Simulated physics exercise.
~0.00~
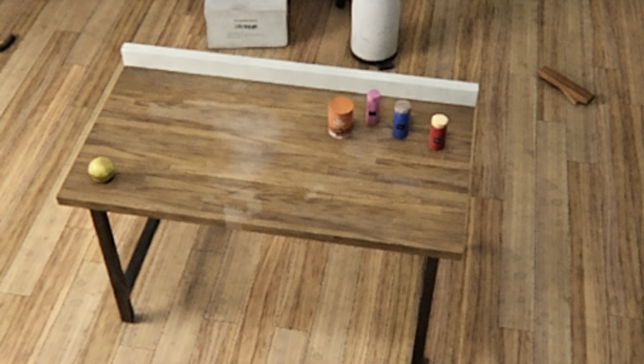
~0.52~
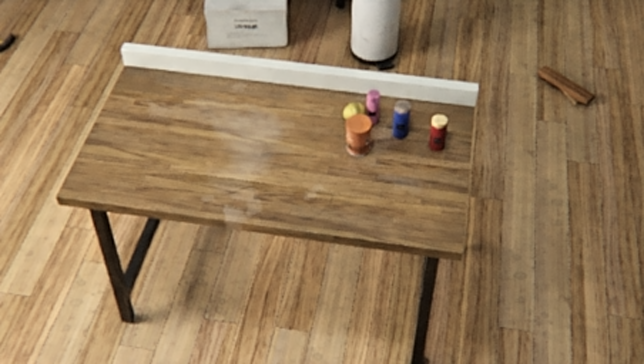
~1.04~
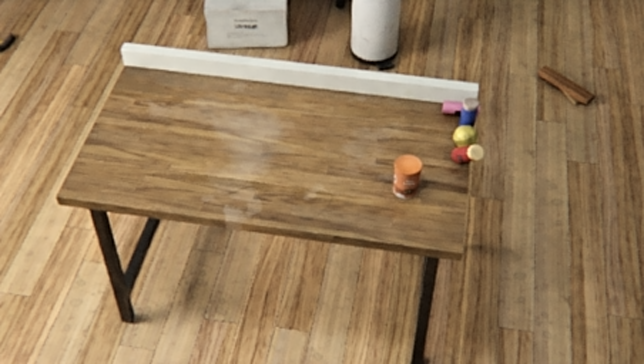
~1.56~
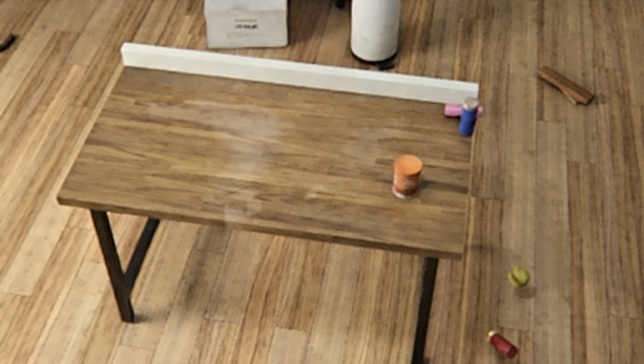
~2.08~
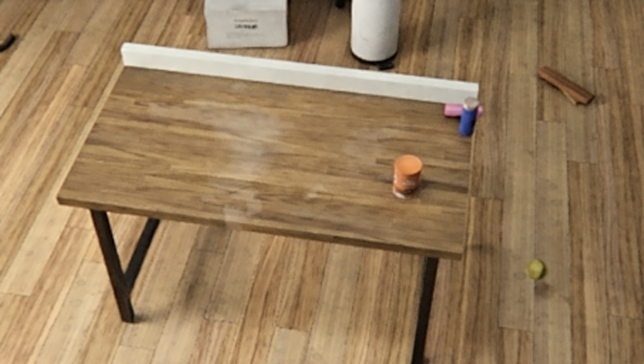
A yellow ball shot across a wooden table into a cluster of small containers, shifting the orange and blue ones, toppling the pink one, and dropping off the right side with the red one, leaving the other three on the tabletop.
